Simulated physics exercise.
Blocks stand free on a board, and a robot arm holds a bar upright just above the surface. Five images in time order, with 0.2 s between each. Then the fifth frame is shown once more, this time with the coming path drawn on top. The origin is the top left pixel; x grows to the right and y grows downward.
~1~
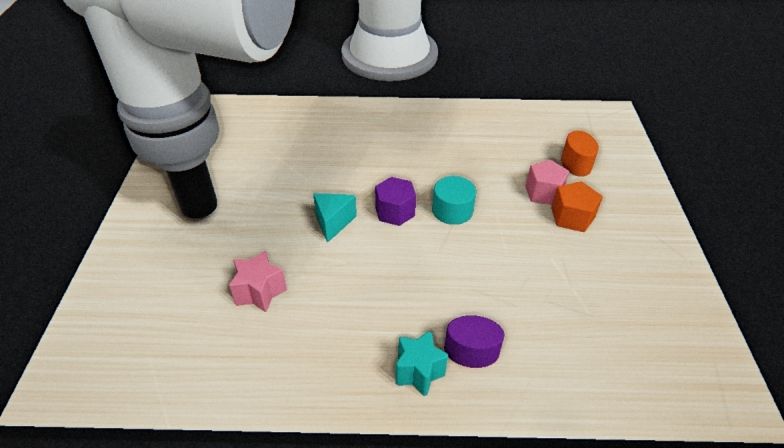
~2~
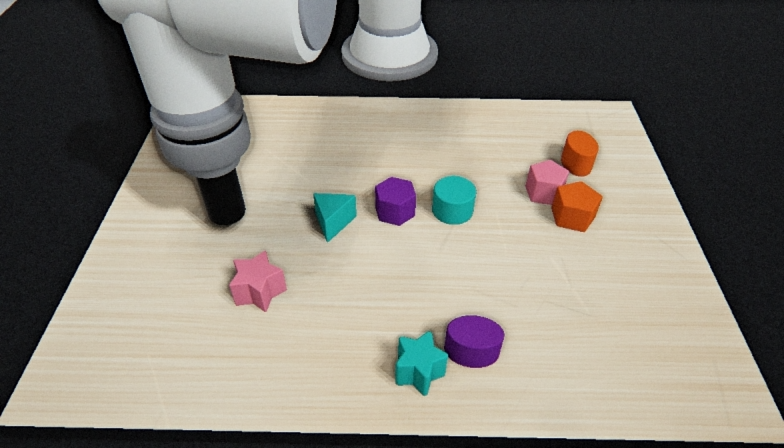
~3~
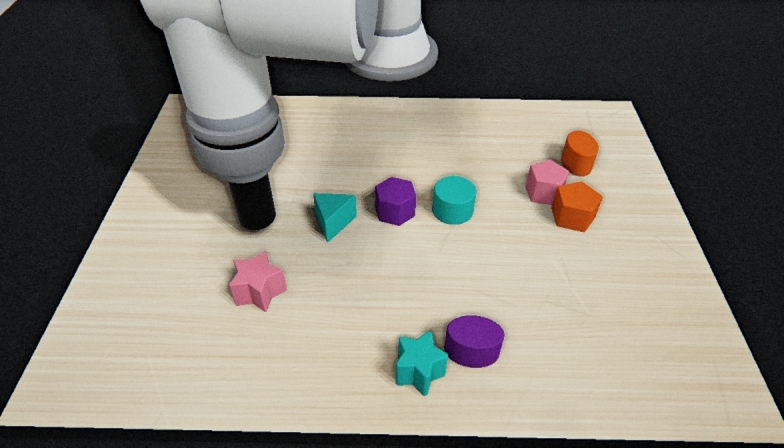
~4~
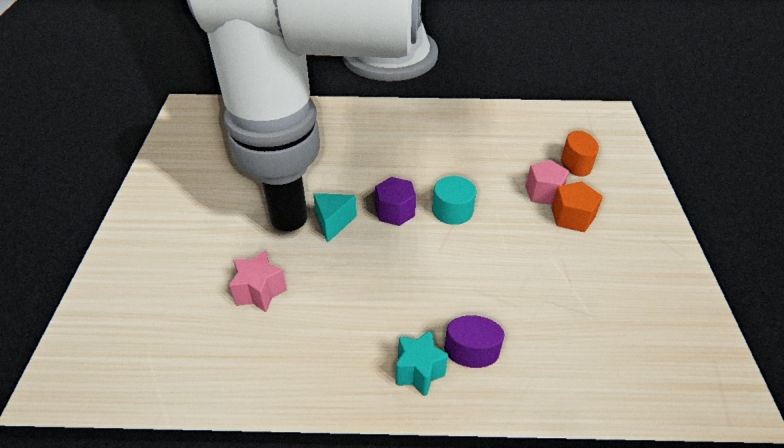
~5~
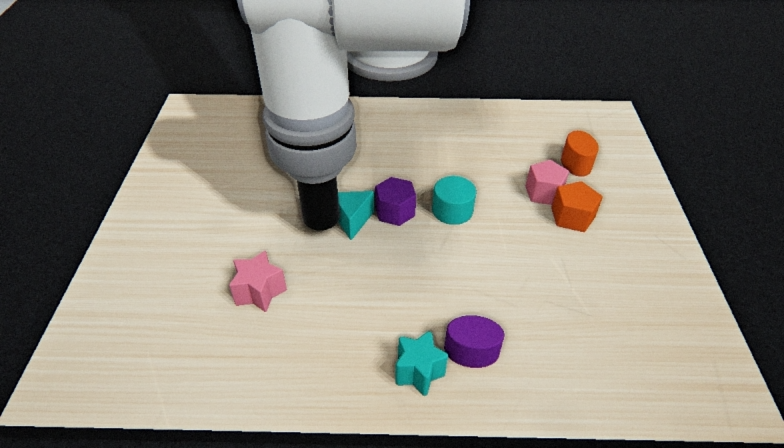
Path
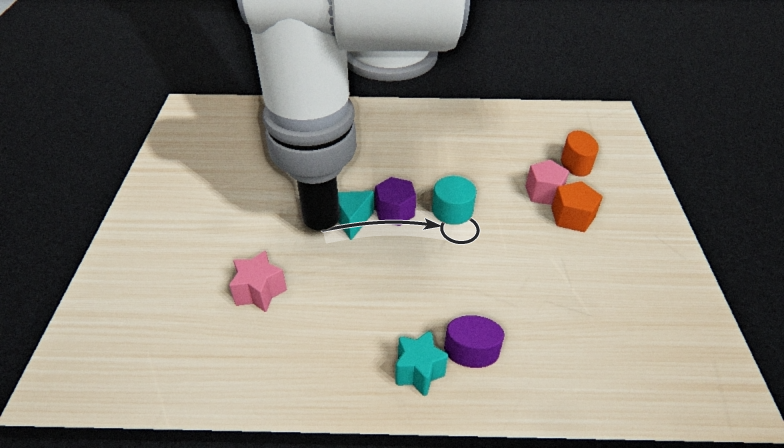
A pale wooden board on a black surface is seen from above at an angle, with a grey-white robot arm reaching in at the upper left. A pink star sits left, a turquoise triangle, purple hexagon and turquoise cylinder line the middle, orange and pink blocks cluster right, and a turquoise star touches a purple disc below. The arm slides its black bar rightward, nudging the triangle toward the hexagon, while the view stays still.
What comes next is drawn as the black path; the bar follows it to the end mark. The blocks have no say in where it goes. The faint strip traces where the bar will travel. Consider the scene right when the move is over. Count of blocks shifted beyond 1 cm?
I count three at least.
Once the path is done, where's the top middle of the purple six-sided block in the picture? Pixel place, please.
Its top centre is at about (422, 175).
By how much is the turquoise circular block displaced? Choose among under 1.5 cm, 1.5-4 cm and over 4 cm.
It ends 1.5 to 4 cm away.
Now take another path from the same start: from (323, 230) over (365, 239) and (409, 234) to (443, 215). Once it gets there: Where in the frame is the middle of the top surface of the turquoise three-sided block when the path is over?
(379, 194)
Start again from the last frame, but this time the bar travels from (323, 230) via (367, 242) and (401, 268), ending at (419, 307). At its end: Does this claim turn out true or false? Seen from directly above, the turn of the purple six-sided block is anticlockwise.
That claim is false.
The line goes from (323, 230) through (391, 222) to (460, 229).
On the path given first. One third of the way, bar (370, 212); turquoise three-sided block (387, 183), turned 45° anticlockwise; purple six-sided block (418, 179), turned 55° clockwise; turquoise circular block (458, 189).
Two thirds of the way, bar (415, 212); turquoise three-sided block (389, 177), turned 50° anticlockwise; purple six-sided block (422, 175), turned 60° clockwise; turquoise circular block (460, 189).
At the end, bar (461, 218); pink star unmoved; turquoise three-sided block (389, 177), turned 50° anticlockwise; purple six-sided block (422, 175), turned 60° clockwise; turquoise circular block (482, 185).
